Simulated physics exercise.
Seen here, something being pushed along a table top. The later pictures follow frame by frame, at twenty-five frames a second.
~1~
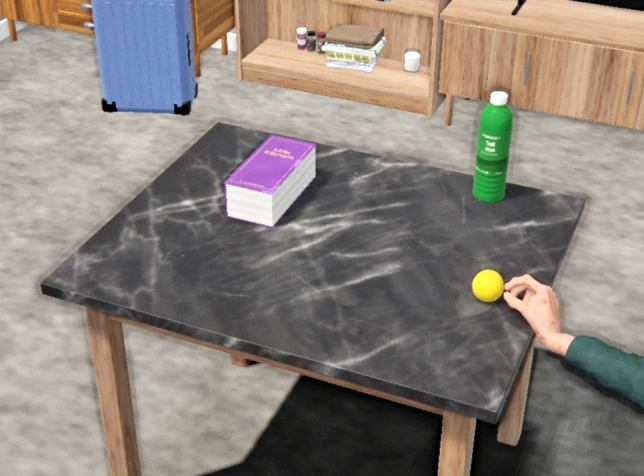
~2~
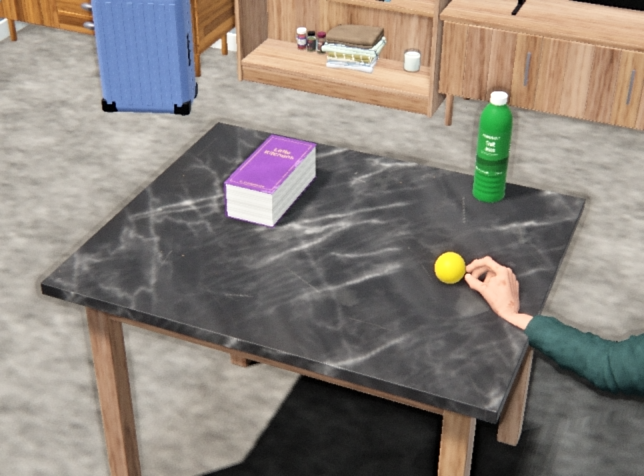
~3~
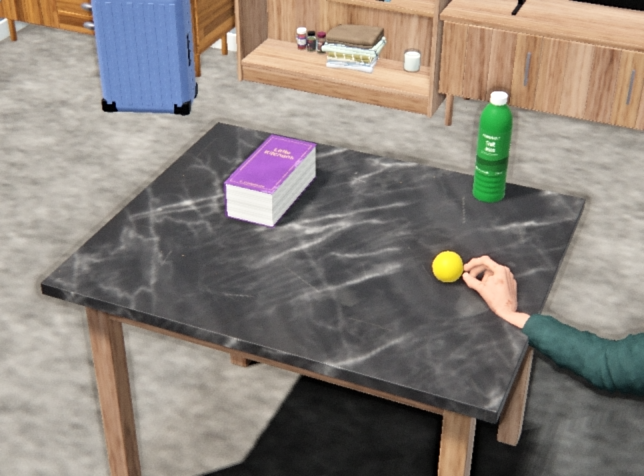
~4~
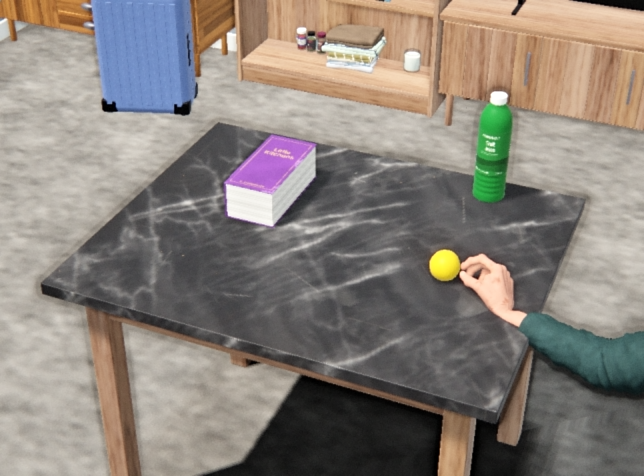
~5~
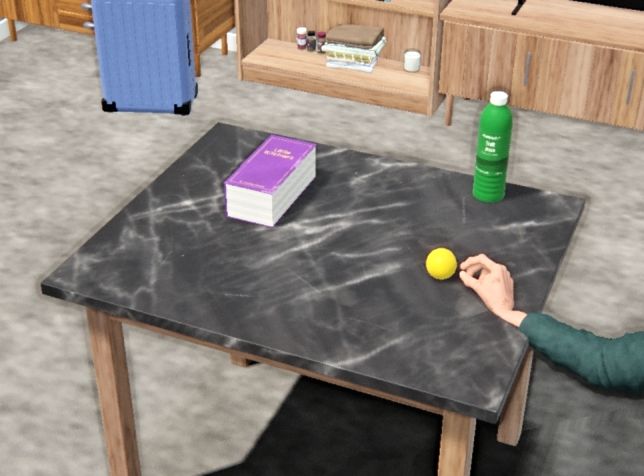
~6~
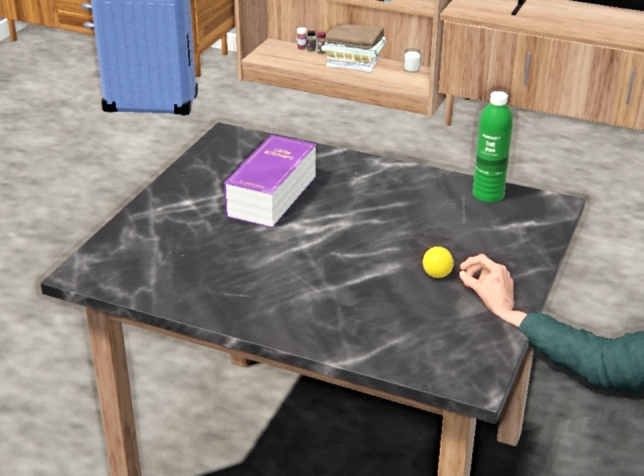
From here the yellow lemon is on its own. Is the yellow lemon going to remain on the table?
The yellow lemon stays on the table.
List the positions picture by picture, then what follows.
In the first frame, under the hand; yellow lemon (488, 286).
In the second frame, under the hand; yellow lemon (450, 268).
In the third frame, under the hand; yellow lemon (448, 267).
In the fourth frame, yellow lemon (445, 265).
In the fifth frame, yellow lemon (441, 264).
In the sixth frame, yellow lemon (438, 262) shifted a little.
Then, 0.10 s on from there, yellow lemon shifted a little near (431, 259).
Then, 0.30 s on from there, yellow lemon shifted about its own width near (418, 253).
Then, 0.60 s on from there, yellow lemon shifted about its own width near (408, 248).
In the end, moved from the start, yellow lemon. At the end, from the last picture's camera, yellow lemon near (404, 247).
